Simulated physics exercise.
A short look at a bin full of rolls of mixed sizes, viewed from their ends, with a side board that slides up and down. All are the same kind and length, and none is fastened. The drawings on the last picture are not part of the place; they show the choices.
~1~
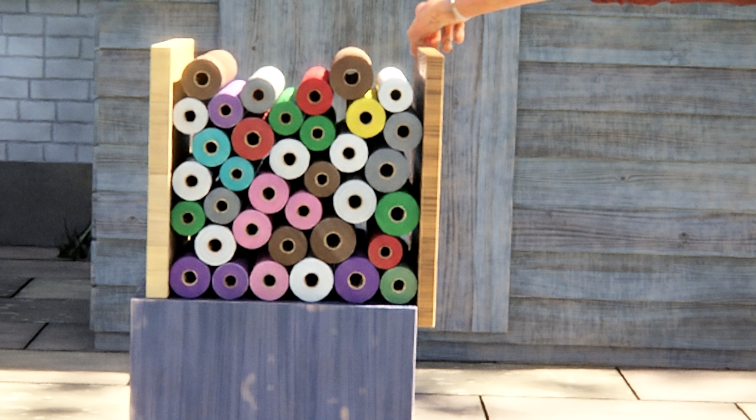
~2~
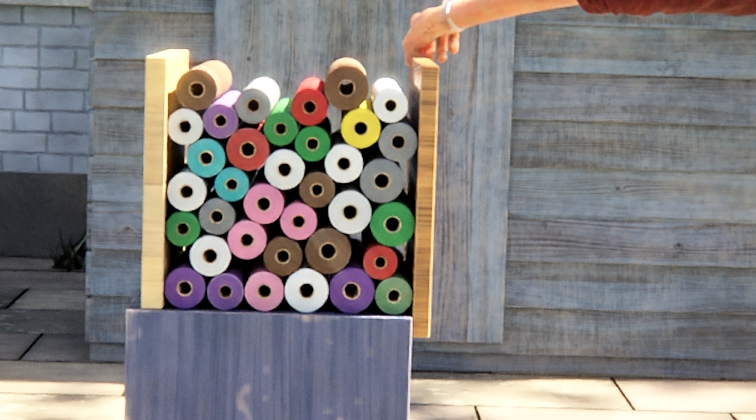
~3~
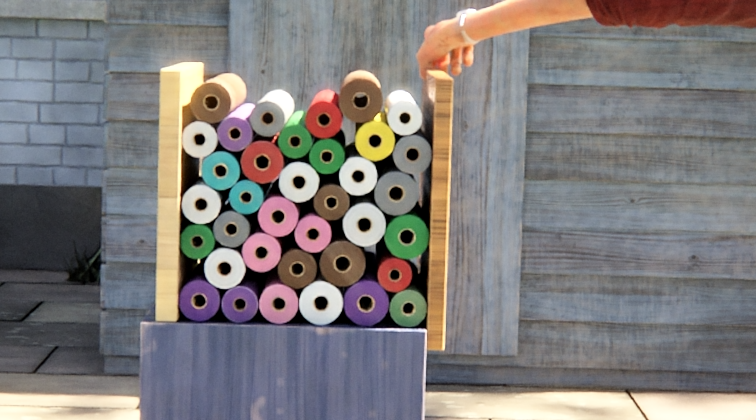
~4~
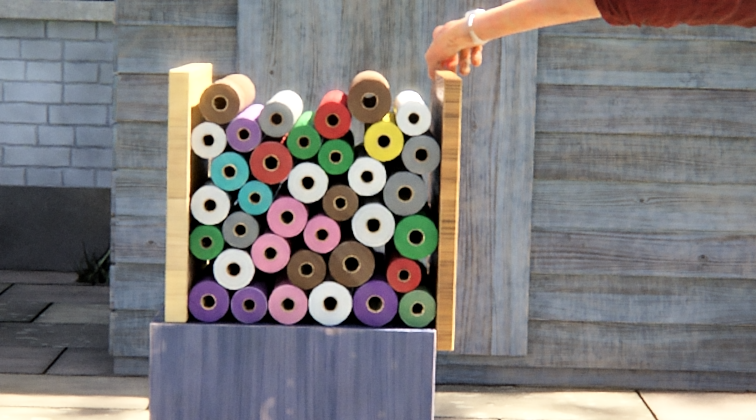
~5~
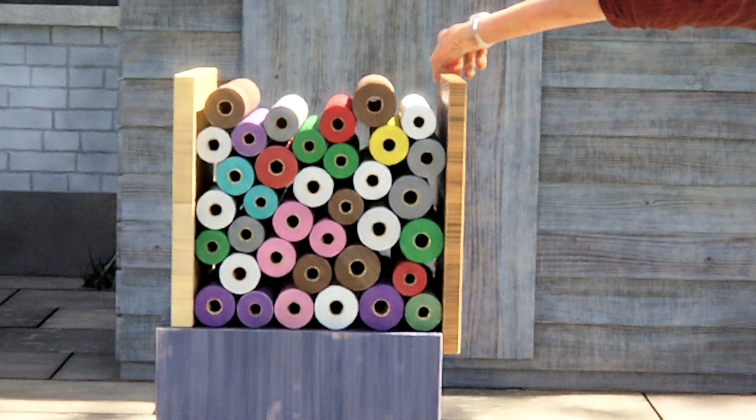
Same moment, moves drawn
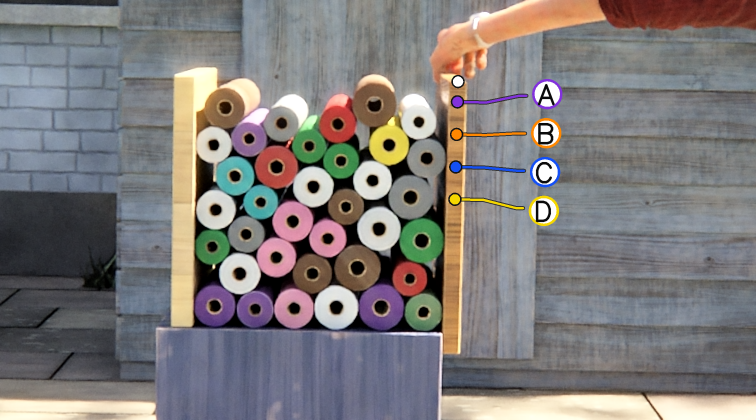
At the start, a hand rests on top of the right side board of a bin packed with mixed-size, multicoloured rolls, seen end-on. The view then shifts slightly, showing more of the arm, while the board and rolls show no clear movement and the hand remains on the board.
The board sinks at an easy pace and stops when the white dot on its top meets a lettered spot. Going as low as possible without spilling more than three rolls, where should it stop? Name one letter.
The lowest mark that will do is D.
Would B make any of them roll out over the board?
No, at B.
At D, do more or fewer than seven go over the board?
It loses fewer than seven.
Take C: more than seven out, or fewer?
Fewer than seven.
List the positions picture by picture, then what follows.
The first frame shows side board (423, 175); a purple roll (190, 277); a green roll (399, 285).
The second frame shows a green roll (394, 296); a pink roll (247, 240).
The third frame shows a white roll (364, 225); a turquoise roll (246, 197).
The fourth frame shows a grey roll (421, 155); a purple roll (244, 134).
The fifth frame shows a brown roll (375, 105); side board (447, 202); a purple roll (215, 306).
On the copy, A at (457, 102); B at (456, 134); C at (455, 167); D at (455, 200); the white dot at (458, 81).
On D. First, top of the board (447, 137).
Then, top of the board (446, 198).
Finally, top of the board (446, 199), two out over the board.
By contrast, A none out over the board; B none out over the board; C none out over the board.
